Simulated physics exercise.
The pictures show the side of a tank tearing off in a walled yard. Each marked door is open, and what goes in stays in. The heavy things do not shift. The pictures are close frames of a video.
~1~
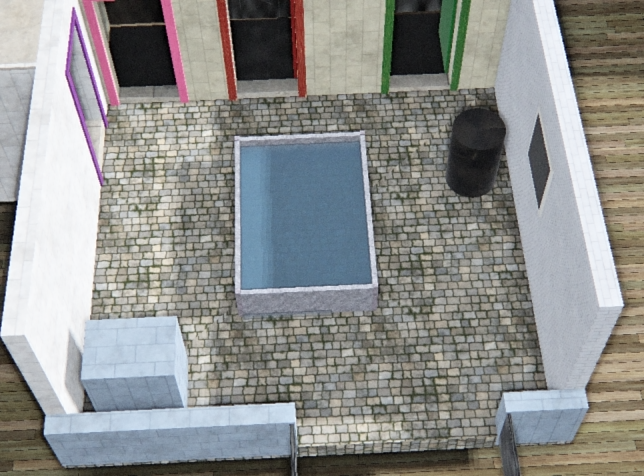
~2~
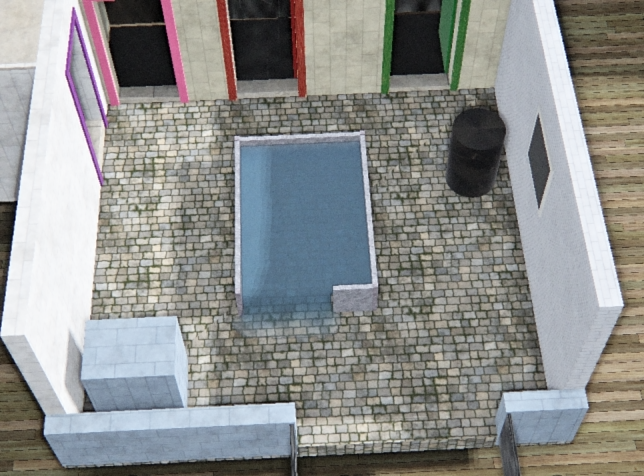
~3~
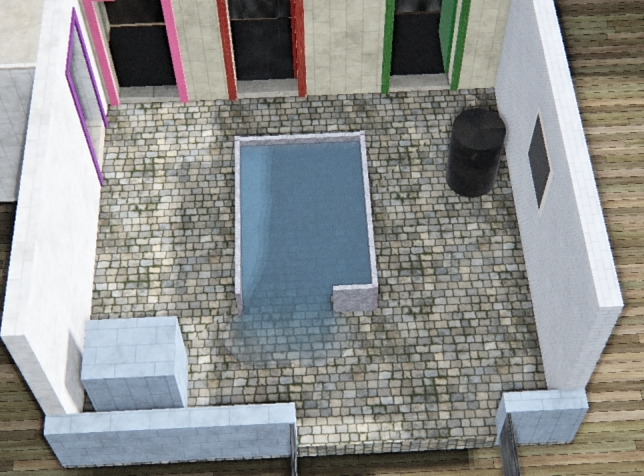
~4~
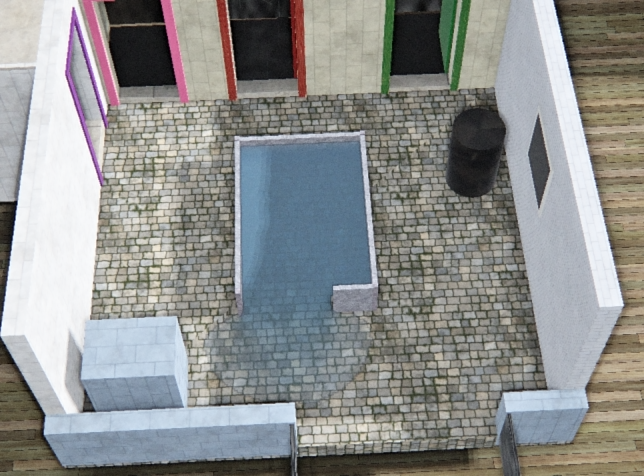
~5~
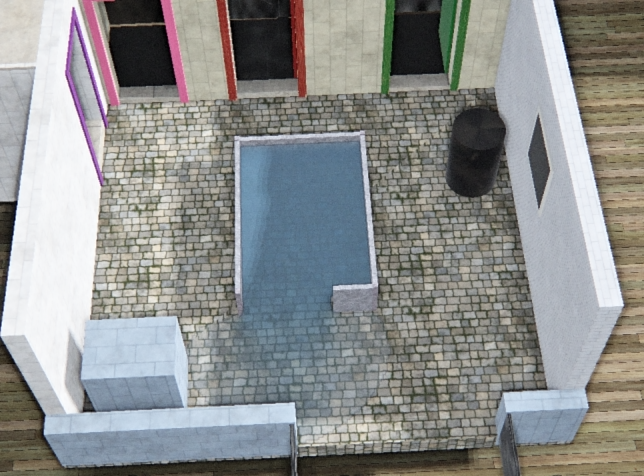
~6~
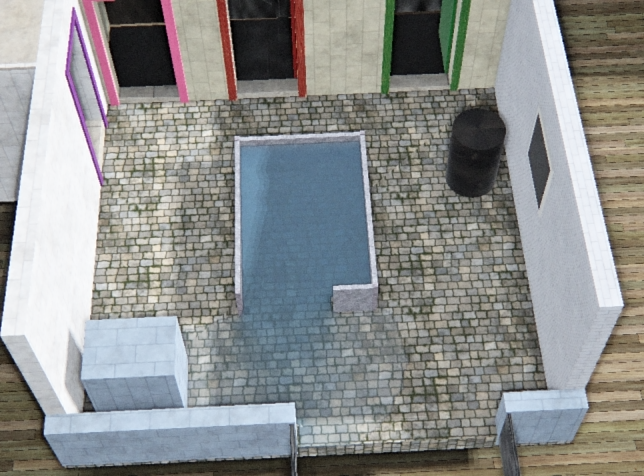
A walled yard paved with grey cobbles is seen from high above by a still camera. A raised tank of blue water stands in the middle, with pink, red and green door surrounds behind it, a black barrel at right and a pale block at lower left. The left part of the tank's near wall disappears, and water pours through the gap, spreading thinly across the cobbles towards the low front wall.
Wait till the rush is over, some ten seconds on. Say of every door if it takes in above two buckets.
The green door holds within the limit; the red door holds within the limit; the purple door holds within the limit; the pink door holds within the limit.
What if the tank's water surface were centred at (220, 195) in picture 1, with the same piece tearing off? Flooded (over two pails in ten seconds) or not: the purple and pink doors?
Then: The purple one is under, the pink one goes over.
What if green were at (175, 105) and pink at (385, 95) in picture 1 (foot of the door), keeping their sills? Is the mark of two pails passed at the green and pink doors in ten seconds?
One by one: The green one stays under; the pink one keeps below it.
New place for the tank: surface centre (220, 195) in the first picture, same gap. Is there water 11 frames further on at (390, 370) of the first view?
Answer: Flooded.
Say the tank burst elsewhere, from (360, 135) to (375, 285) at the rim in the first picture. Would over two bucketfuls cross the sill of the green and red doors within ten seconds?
Then: The green door passes that mark; the red door lets less in.
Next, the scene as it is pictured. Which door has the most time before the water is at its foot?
The green-painted one.
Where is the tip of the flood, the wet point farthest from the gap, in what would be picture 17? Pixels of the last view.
Around (82, 438).
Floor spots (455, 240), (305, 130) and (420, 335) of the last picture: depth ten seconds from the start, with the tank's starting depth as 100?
In turn 2, 8 and 2 in a hundred.
A moment on, water covers 15 % of the floor; the green door not reached, the red door not reached, the purple door not reached, the pink door not reached.
Next, water covers 20 % of the floor; the green door not reached, the red door not reached, the purple door not reached, the pink door not reached.
Then, water covers 40 % of the floor; the green door not reached, the red door not reached, the purple door wet at the sill, nothing in, the pink door not reached.
Later, water covers 60 % of the floor; the green door not reached, the red door wet at the sill, nothing in, the purple door wet at the sill, nothing in, the pink door under two buckets in.
In the end, water covers 85 % of the floor; the green door wet at the sill, nothing in, the red door wet at the sill, nothing in, the purple door wet at the sill, nothing in, the pink door under two buckets in.
